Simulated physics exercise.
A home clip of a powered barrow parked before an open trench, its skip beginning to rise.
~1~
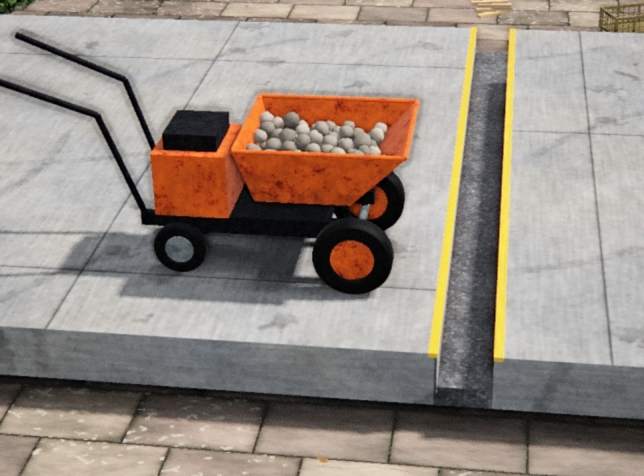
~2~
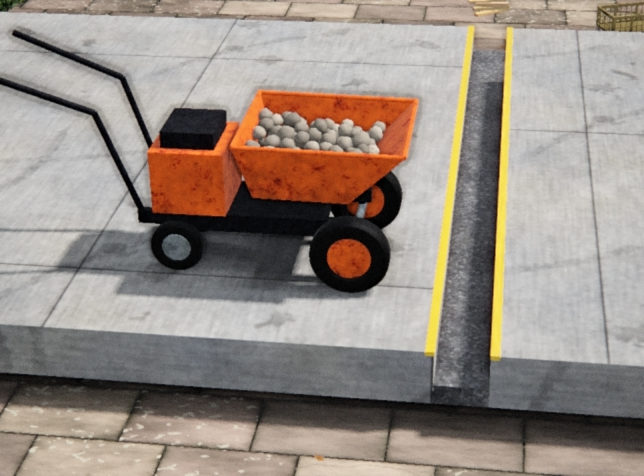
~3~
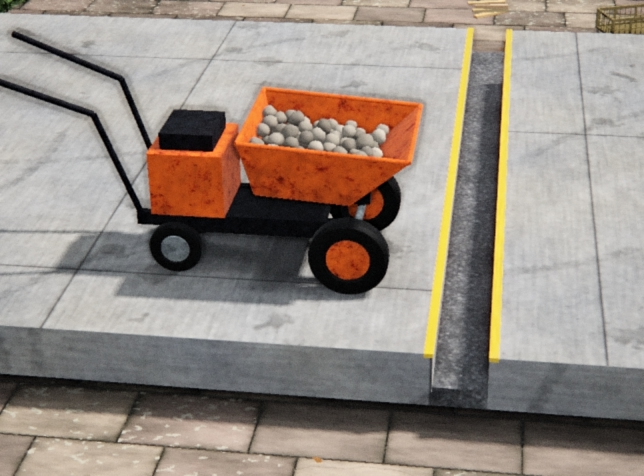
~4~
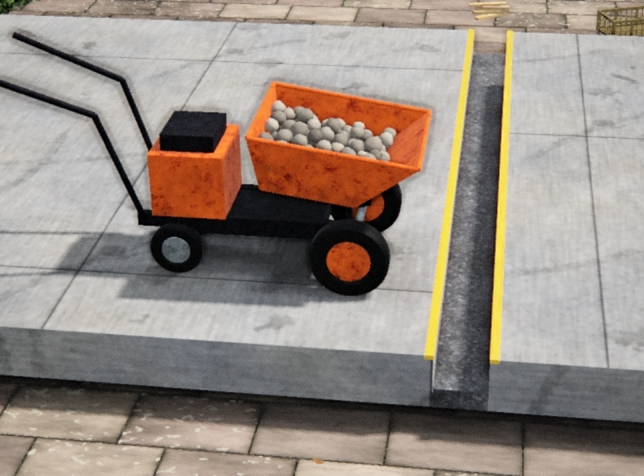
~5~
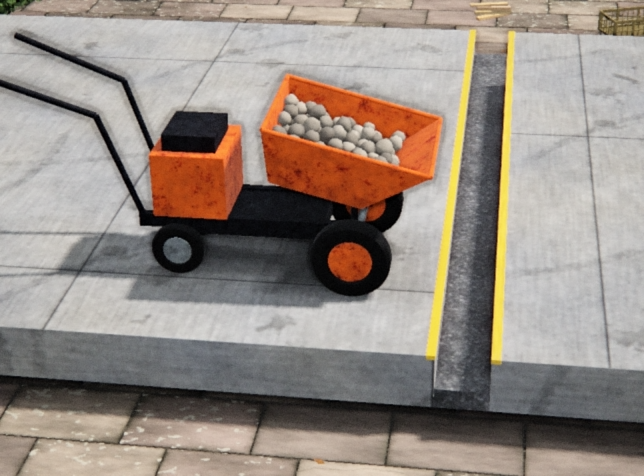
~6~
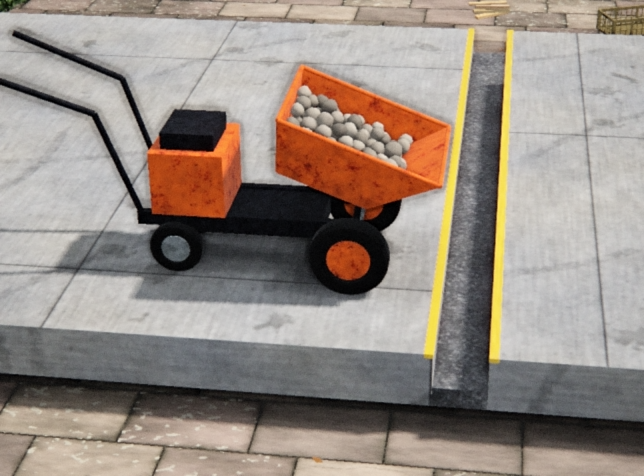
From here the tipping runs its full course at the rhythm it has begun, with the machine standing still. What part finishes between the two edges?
The trench takes less than half.
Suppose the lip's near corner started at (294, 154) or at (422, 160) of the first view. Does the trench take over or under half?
One: Not half. Two: Not half.
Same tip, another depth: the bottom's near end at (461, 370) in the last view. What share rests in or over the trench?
It comes to 20 per cent or so.
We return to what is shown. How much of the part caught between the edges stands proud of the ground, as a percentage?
Close to 5 per cent.
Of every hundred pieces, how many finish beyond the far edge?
About 45 per cent.
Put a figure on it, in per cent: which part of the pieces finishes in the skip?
Some 15 per cent.
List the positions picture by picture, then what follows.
Lip of the skip (405, 159), level; top of the load (315, 138), river pebbles; first edge of the trench (437, 321); far edge (500, 325), the trench under half as wide as the skip, and about half as deep as wide, in the first frame.
Lip of the skip (404, 158), tipped barely; top of the load (286, 134), in the second frame.
Lip of the skip (409, 163), tipped barely; top of the load (290, 132), in the third frame.
Lip of the skip (418, 170), tipped a little; top of the load (299, 130), in the fourth frame.
Lip of the skip (430, 178), tipped a little; top of the load (296, 132), in the fifth frame.
Lip of the skip (440, 187), tipped clearly; top of the load (308, 125); first edge of the trench (433, 322); far edge (496, 327), in the sixth frame.
Just after the last frame, skip tipped steeply; every one in the skip.
A moment on, skip tipped right over; roughly half in the skip; about a tenth in or heaped over the trench; roughly a third beyond it.
Further on, skip tipped right over; roughly a quarter in the skip; roughly a quarter in or heaped over the trench; roughly half beyond it.
When it is over, skip tipped right over; roughly a quarter in the skip; roughly a third in or heaped over the trench; roughly half beyond it.
